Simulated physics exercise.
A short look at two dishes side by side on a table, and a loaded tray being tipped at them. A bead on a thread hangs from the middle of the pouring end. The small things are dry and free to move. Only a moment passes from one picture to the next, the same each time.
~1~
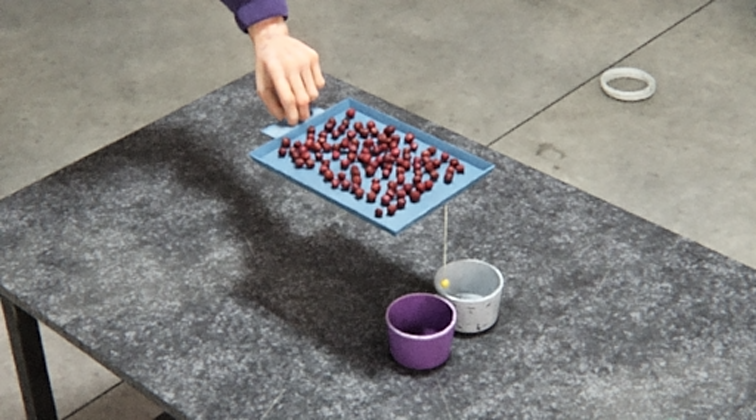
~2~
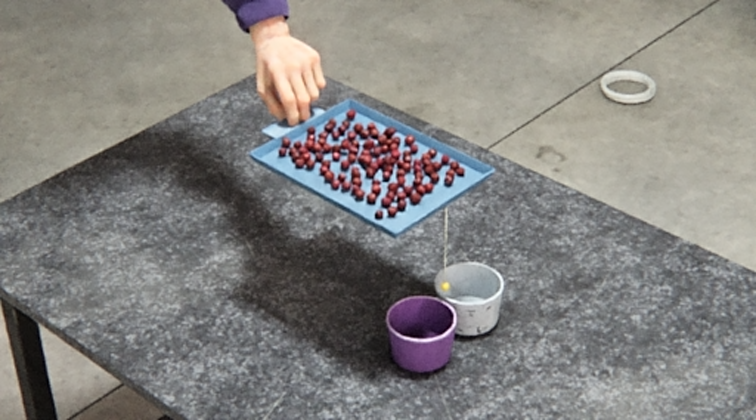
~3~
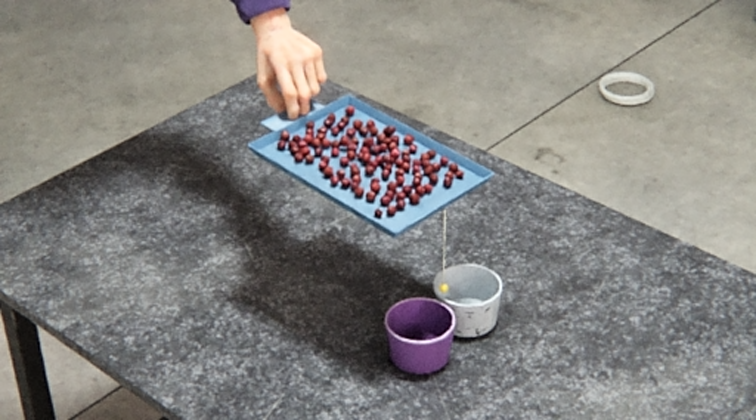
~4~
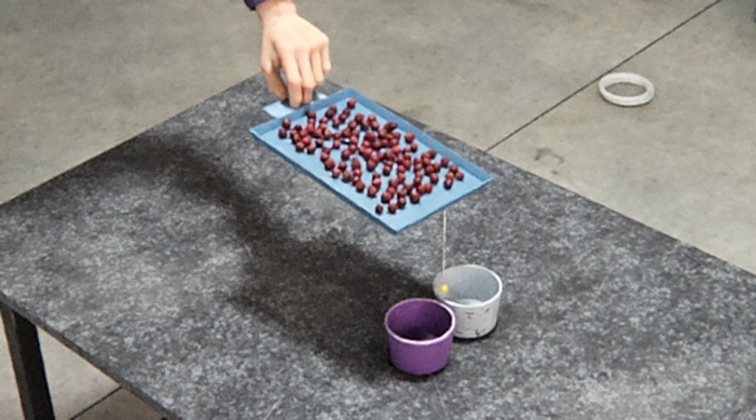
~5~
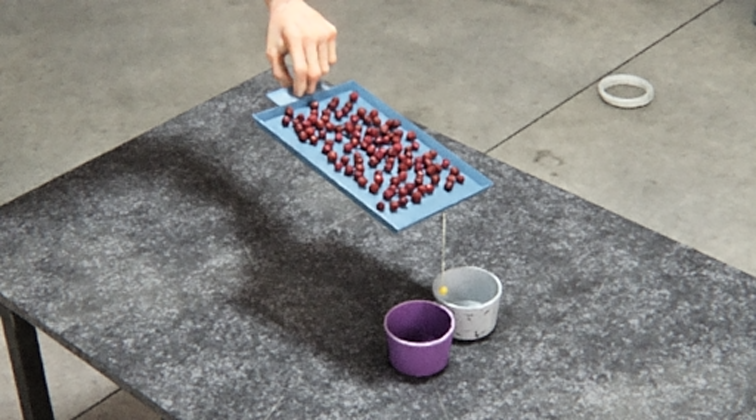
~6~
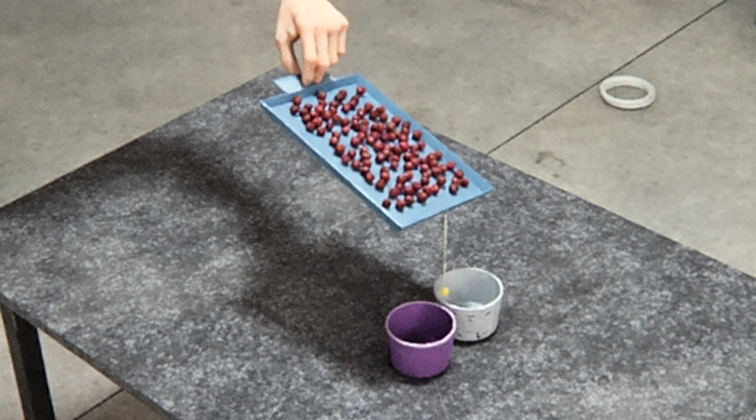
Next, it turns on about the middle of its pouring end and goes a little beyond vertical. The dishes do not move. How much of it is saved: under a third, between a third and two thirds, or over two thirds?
They take from one third to two thirds between them.
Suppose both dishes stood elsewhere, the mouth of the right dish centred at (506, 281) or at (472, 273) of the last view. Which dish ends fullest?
One: The dish on the right. Two: Right.
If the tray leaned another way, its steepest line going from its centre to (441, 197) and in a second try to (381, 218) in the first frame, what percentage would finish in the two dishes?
Near 30 % and 50 %.
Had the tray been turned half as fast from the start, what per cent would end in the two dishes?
About 40 per cent.
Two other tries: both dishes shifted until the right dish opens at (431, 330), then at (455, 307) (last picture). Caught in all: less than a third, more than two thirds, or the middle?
In turn: Under a third; below one third.
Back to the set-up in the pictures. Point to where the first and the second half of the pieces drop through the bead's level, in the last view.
The first part at (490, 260); the rest at (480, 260).
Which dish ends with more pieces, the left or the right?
The winner is the right one.
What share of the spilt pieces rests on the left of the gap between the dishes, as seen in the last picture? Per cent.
Roughly 0 in a hundred.
Soon, tray tipped steeply; nearly all on the tray; a small part in the air.
A while on, tray tipped past a quarter turn; a small part on the tray; about a third in the right dish; about half outside both; a small part in the air.
Towards the end, tray tipped past a quarter turn; about half in the right dish; about half outside both.
Finally, tray tipped past a quarter turn; none in the left dish; about half in the right dish; about half outside both.
